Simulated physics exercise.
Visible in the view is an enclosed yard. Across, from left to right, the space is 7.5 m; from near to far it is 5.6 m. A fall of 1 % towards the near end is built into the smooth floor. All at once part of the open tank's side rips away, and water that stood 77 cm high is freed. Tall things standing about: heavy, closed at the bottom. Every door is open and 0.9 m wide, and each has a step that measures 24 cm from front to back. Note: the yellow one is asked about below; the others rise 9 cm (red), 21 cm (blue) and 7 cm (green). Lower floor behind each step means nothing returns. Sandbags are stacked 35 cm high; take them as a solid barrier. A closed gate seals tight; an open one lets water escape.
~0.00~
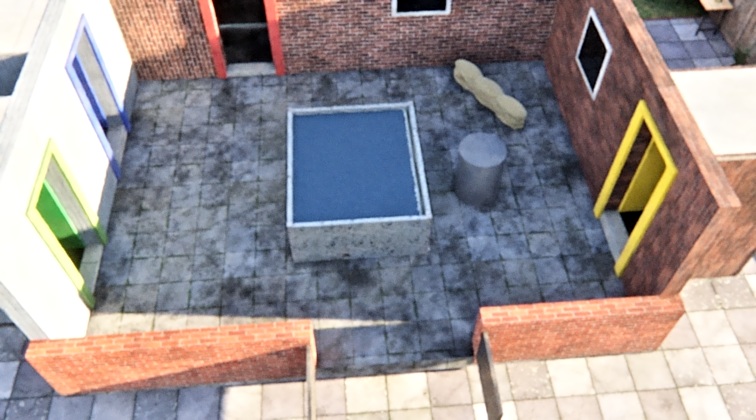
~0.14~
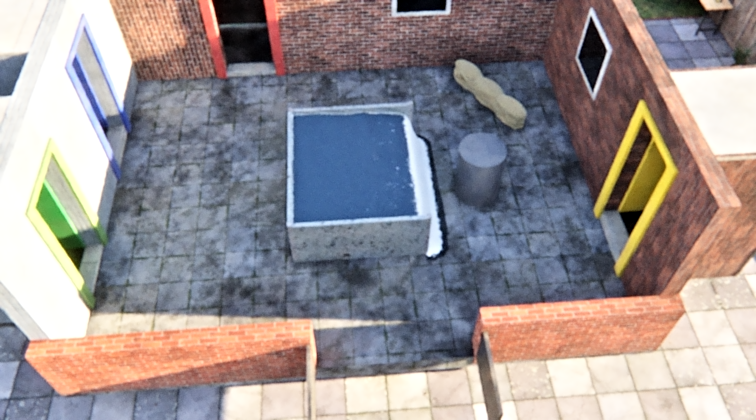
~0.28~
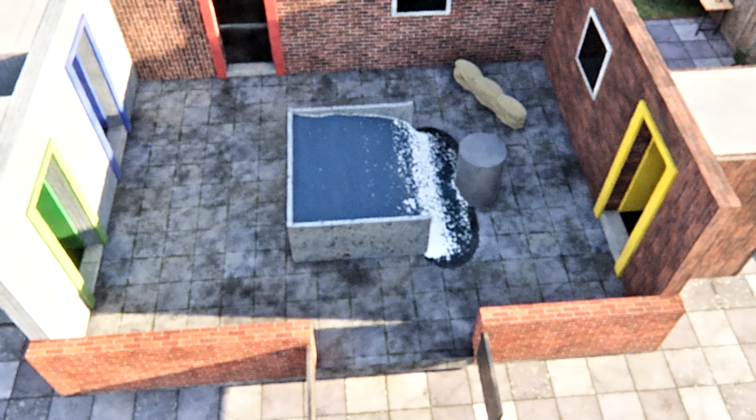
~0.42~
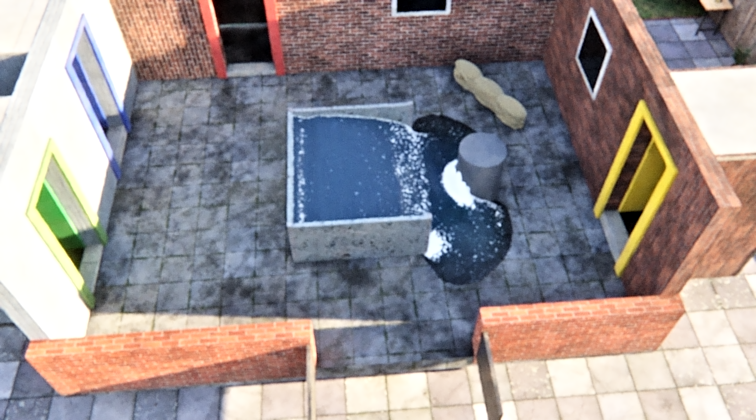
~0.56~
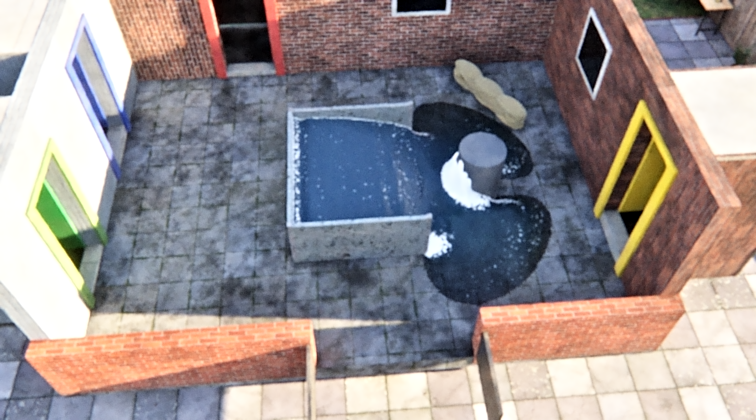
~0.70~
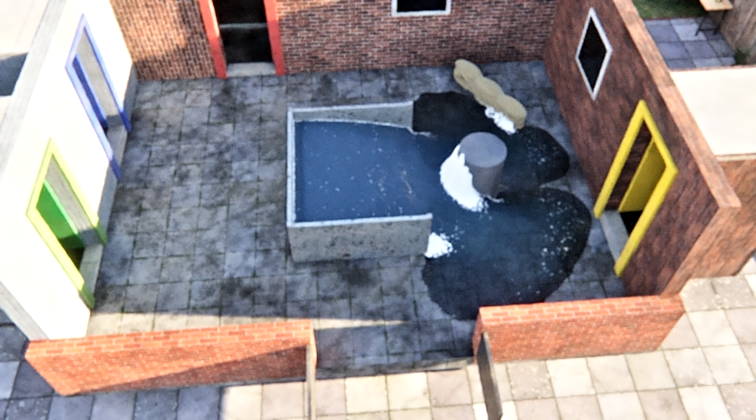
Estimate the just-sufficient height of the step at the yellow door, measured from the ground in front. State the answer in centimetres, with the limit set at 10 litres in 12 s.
I would say 32 cm.
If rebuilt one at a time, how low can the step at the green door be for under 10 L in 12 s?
Roughly 8.5 cm at the green door.
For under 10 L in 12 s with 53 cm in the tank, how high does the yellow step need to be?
It would take a step of about 21 cm.
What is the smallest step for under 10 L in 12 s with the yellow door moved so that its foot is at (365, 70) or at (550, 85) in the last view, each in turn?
Around 7.5 and 13.0 cm respectively.
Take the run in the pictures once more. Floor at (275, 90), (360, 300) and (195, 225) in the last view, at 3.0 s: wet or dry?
One by one: Drenched, clear, clear.
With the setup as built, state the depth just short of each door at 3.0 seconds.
Depths in cm: Red 2, blue 0, yellow 31, green 0.
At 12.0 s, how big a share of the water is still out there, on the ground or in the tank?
Water still present: Approx. 80 %.
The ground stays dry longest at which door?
Final door: Green.
After 1.4 s water covers 30 % of the floor, deepest (48 cm) near (447, 194); 34 cm at the yellow door, 35 litres in over its 20 cm step.
After 3.0 s water covers 45 % of the floor, deepest (32 cm) near (618, 329); 31 cm at the yellow door, 119 litres in over its 20 cm step.
After 12.0 s water covers 95 % of the floor, deepest (11 cm) near (79, 368); 7 cm at the yellow door, 147 litres in over its 20 cm step.
At the yellow door as built, the water arrived by 0.8 s and peaked near 34 cm at 1.2 s.
With a step of 28.5 cm, 29 litres would have come in within the 12 s; with 39 cm, 0 litres. So under 10 litres takes about 32 cm.
